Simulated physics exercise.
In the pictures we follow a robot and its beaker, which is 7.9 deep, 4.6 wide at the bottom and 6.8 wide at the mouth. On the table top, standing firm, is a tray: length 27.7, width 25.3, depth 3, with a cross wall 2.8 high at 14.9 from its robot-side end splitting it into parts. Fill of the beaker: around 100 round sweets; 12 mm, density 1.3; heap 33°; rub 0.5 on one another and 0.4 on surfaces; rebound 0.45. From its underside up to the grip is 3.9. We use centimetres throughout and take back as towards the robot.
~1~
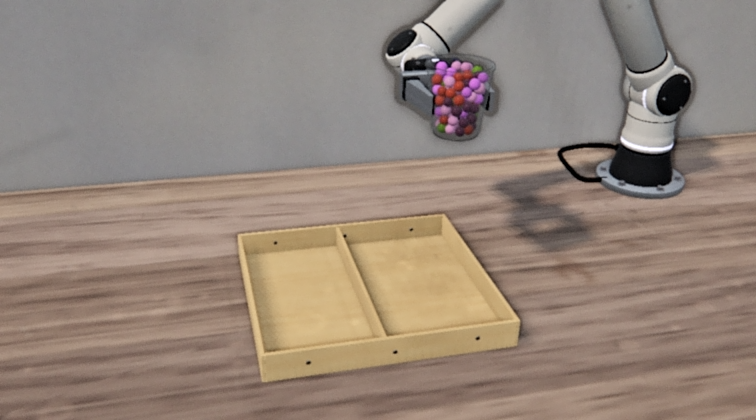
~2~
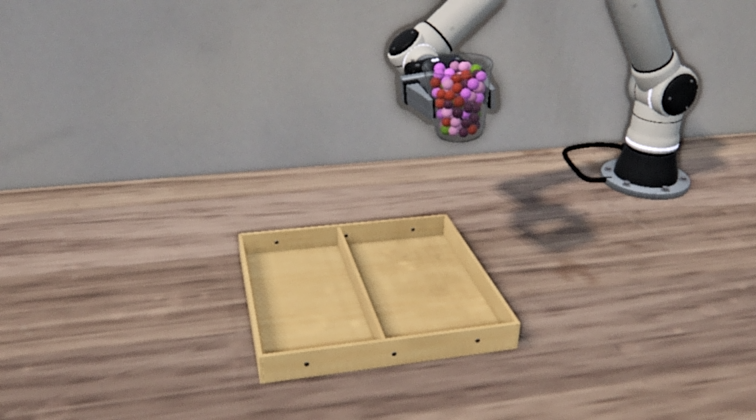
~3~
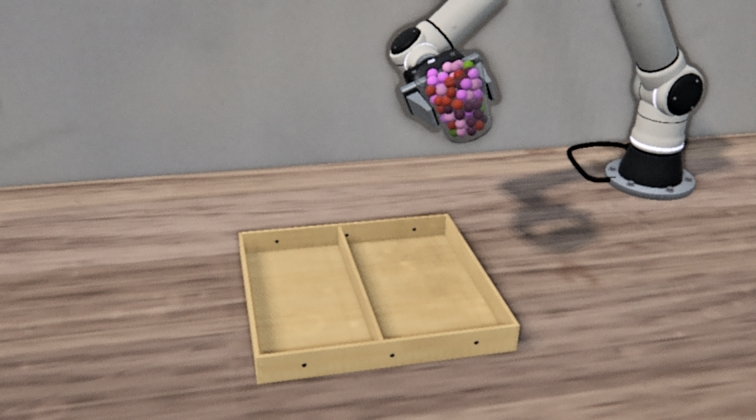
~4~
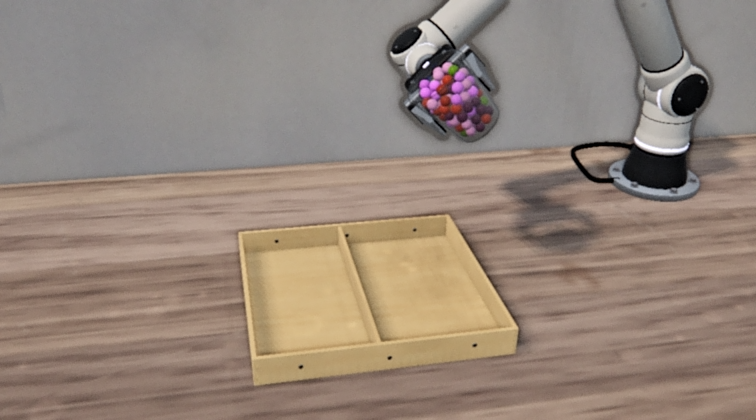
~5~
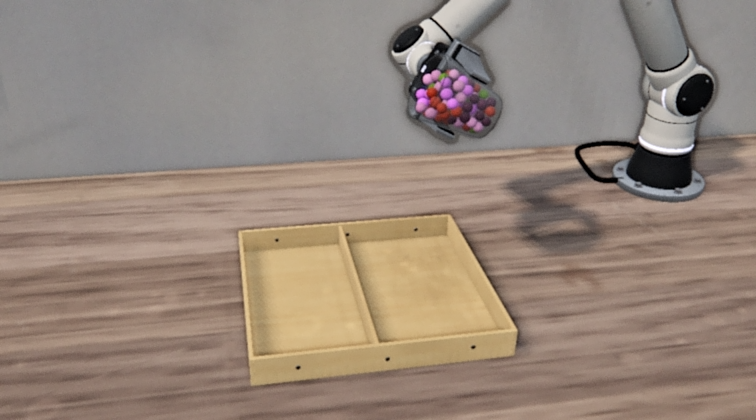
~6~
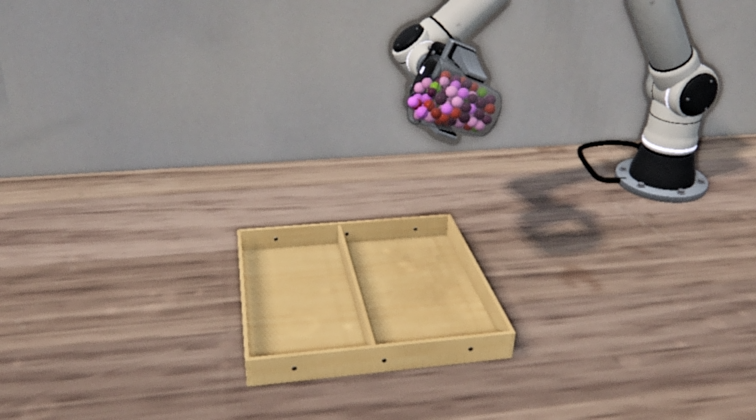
A white and grey robot arm with black joints, mounted at the right, holds a clear beaker of pink, purple, red and green round sweets against a plain grey wall, seen from slightly above. Below it, a shallow pale wooden tray with one dividing wall rests on a brown wood-grain table. The gripper steadily tilts the beaker, its mouth turning leftward, and the sweets shift inside it.
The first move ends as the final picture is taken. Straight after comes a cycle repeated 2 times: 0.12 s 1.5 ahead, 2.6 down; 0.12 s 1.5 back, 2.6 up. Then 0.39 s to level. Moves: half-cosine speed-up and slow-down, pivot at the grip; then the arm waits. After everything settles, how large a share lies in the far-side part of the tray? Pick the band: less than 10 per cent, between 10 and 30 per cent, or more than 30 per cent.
The share is less than 10 per cent.
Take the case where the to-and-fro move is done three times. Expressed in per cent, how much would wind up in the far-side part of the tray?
About 5 per cent in that case.
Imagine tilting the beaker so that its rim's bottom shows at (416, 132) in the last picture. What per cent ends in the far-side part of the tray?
I'd say close to 20 per cent.
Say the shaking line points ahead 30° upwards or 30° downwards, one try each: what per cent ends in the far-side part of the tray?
Result: Approx. 25 % and 5 %, one try each.
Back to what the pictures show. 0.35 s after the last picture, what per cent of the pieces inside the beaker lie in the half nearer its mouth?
Roughly 55 %.
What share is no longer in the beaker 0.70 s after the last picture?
Roughly 10 percent.
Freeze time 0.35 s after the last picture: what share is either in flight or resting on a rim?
Around 0 per cent of the load.
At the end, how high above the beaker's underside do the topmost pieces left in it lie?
I'd say near 8.0 cm from the bottom.
Then, 0.35 s later, tilted 67° forward, highest piece 24 above the table; 91 in the beaker, 2 in the robot-side part, 2 in the far-side part.
Then, 0.70 s later, tilted 28° forward, highest piece 27 above the table; 86 in the beaker, 4 in the robot-side part, 3 in the far-side part, 2 in flight or on a rim.
Then, 1.07 s later, level, highest piece 29 above the table; 86 in the beaker, 6 in the robot-side part, 3 in the far-side part.
Then, 2.12 s later, level, highest piece 29 above the table; 86 in the beaker, 6 in the robot-side part, 3 in the far-side part.
At rest, 86 in the beaker, 6 in the robot-side part, 3 in the far-side part. That is 3 % in the far-side part of the tray.
